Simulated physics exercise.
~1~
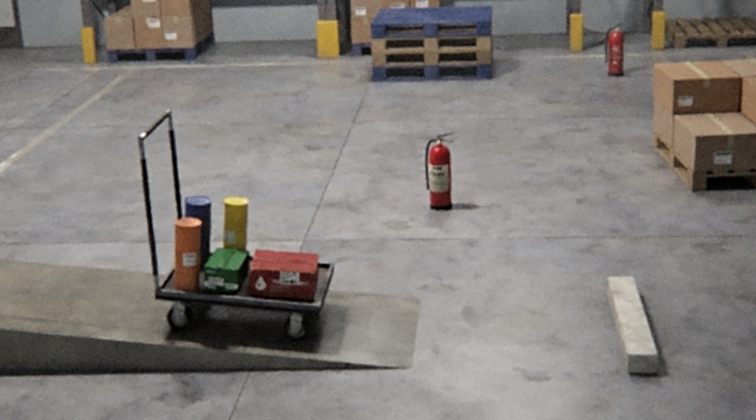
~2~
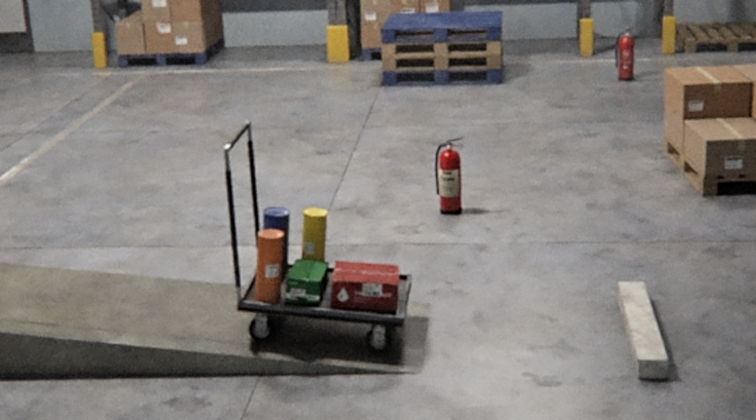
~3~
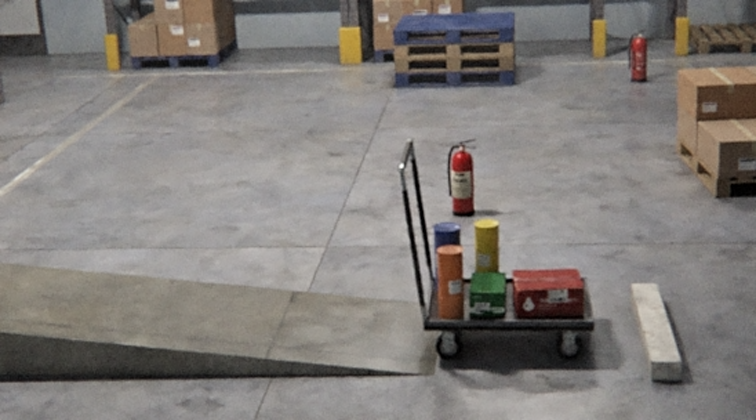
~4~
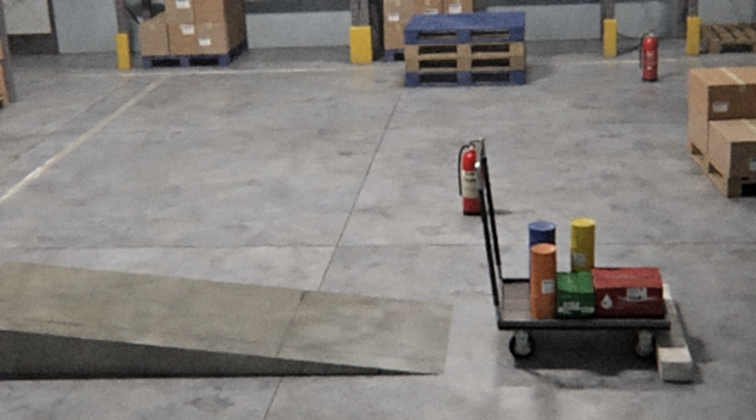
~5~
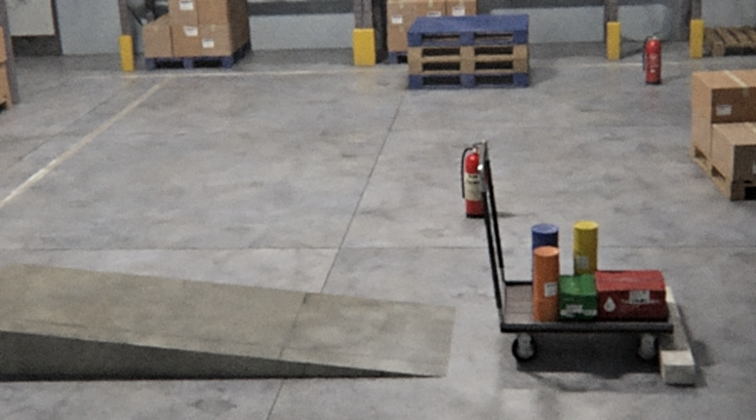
A loaded trolley rolls right down a ramp and stops at a kerb, cargo aboard.
